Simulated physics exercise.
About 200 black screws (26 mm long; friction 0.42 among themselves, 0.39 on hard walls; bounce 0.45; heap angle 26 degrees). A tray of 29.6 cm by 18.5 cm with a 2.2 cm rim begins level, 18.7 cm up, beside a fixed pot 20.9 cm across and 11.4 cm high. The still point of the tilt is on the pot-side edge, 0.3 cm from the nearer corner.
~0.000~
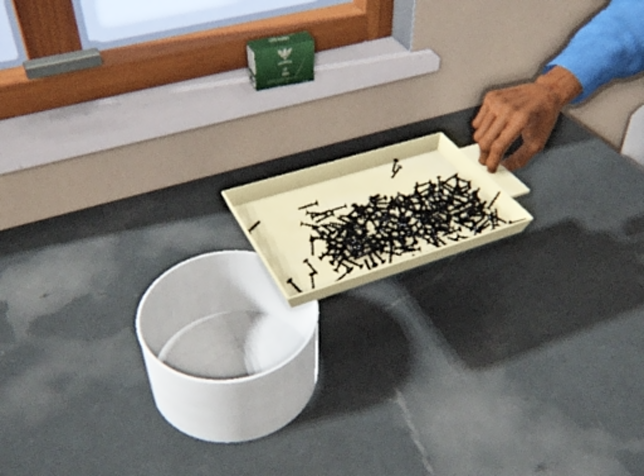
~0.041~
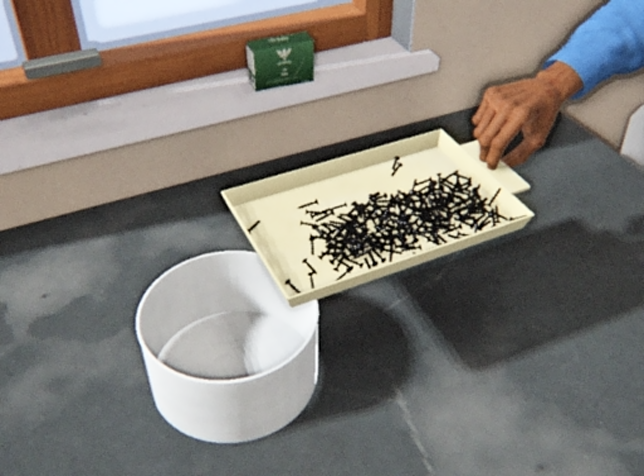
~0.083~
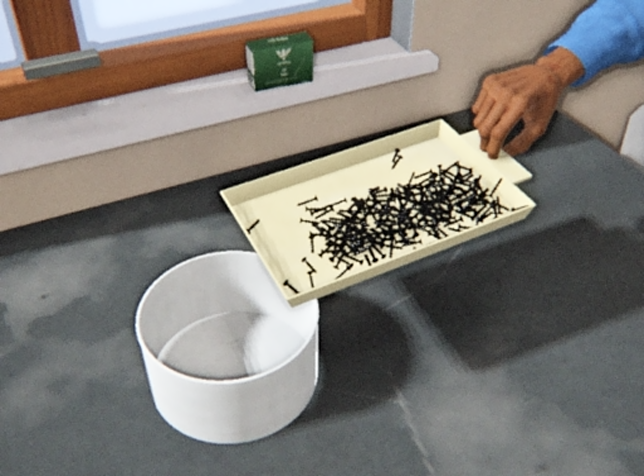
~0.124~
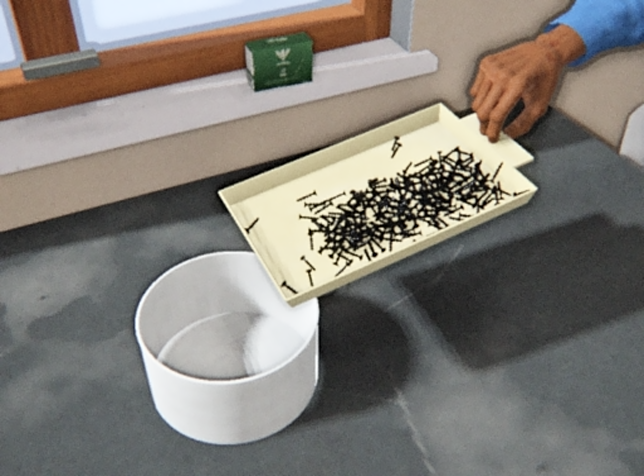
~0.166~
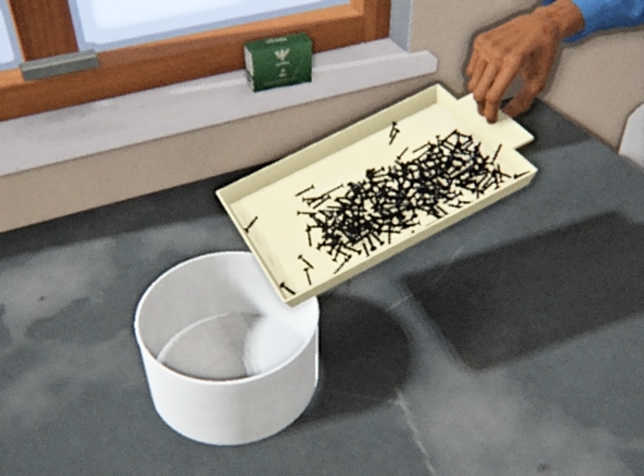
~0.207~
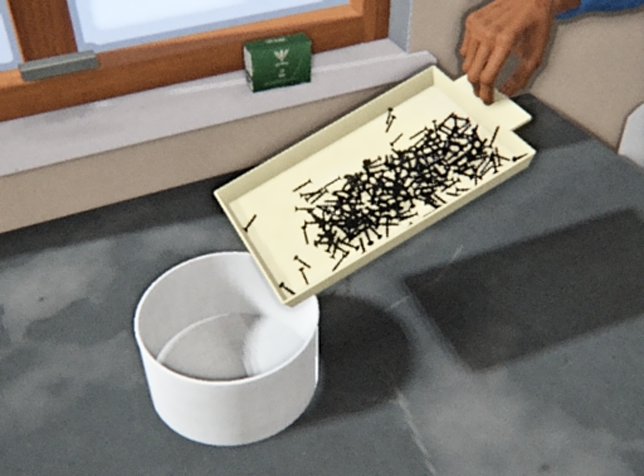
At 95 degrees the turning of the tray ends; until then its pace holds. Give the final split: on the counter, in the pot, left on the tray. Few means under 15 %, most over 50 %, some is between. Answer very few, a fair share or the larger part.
On the counter: A fair share; in the pot: The larger part; left on the tray: Very few.
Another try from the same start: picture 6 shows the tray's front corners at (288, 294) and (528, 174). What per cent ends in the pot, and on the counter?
Pot 100, counter 0.
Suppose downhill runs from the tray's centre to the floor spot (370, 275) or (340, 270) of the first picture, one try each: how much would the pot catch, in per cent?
Some 0 and 5 per cent.
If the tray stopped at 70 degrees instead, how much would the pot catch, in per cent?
It would be near 75 per cent.
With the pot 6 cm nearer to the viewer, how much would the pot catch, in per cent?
It would be near 85 per cent.
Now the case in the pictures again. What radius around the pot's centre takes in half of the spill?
Some 20 cm.
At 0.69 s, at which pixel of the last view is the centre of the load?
At about (227, 301).
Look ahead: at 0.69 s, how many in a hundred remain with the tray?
Some 45 per cent of the load.
After 0.50 s, tilt 57 degrees; the tray holds 100 %, the pot 0 %.
After 0.69 s, tilt 82 degrees; the tray holds 45 %, the pot 15 %.
Then, at 1.00 s, tilt 95 degrees; the tray holds 0 %, the pot 75 %.
In the end, at 1.7 s, counter 25 %, pot 75 %, tray 0 %.
